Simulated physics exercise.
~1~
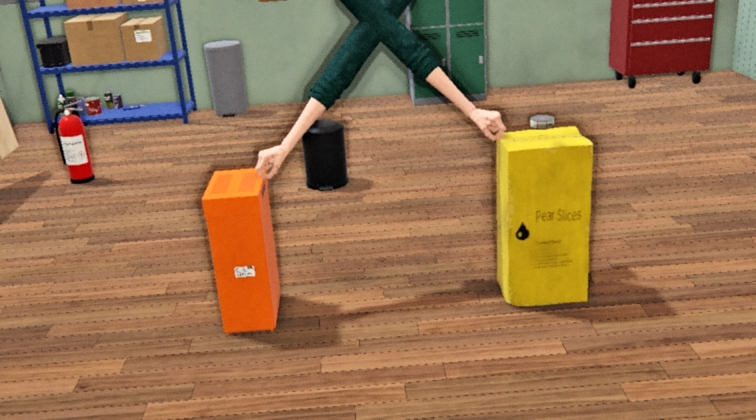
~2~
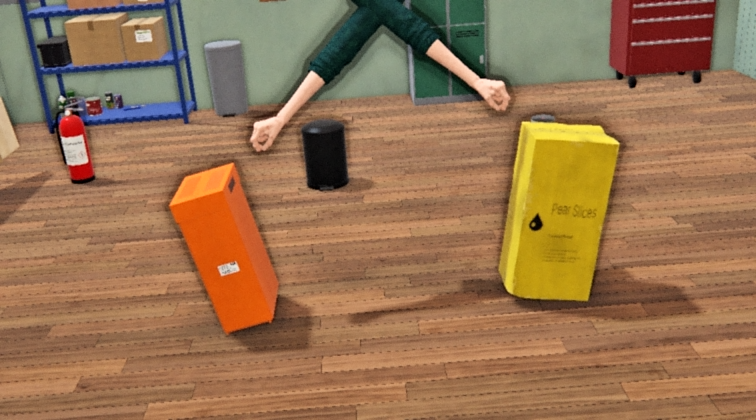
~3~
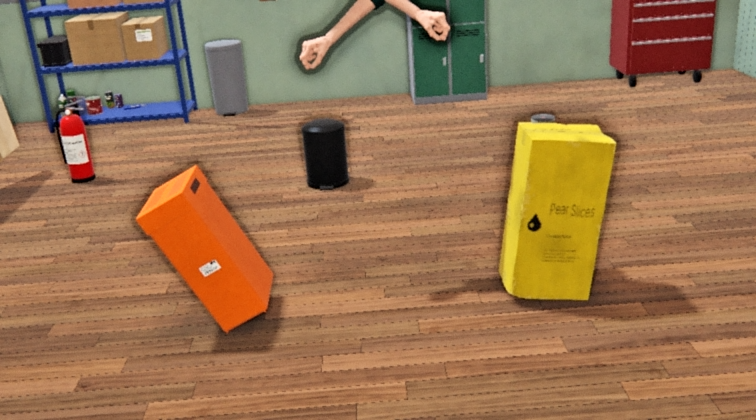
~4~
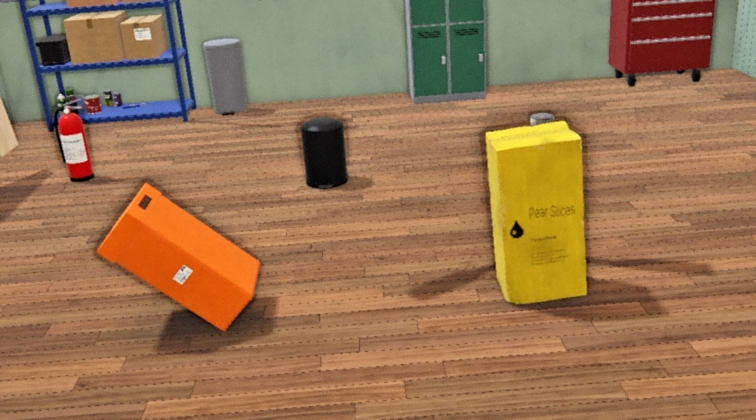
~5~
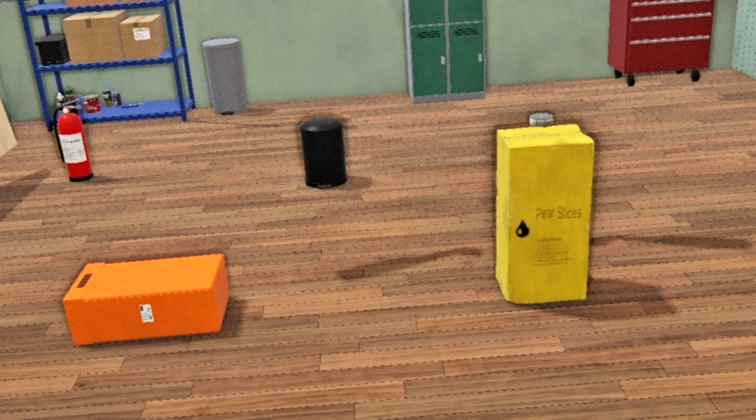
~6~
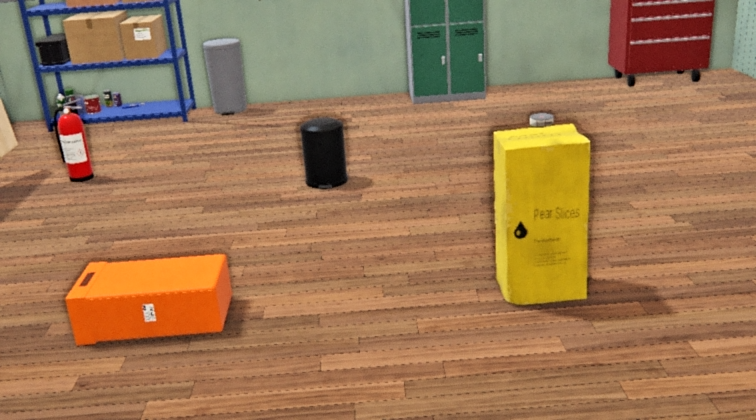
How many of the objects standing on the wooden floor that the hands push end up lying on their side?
One of them does. The orange box ends up on its side, while the yellow package stays standing.
Orange box toppling left onto its side after crossed arms push and draw back, while a yellow package rocks back upright.
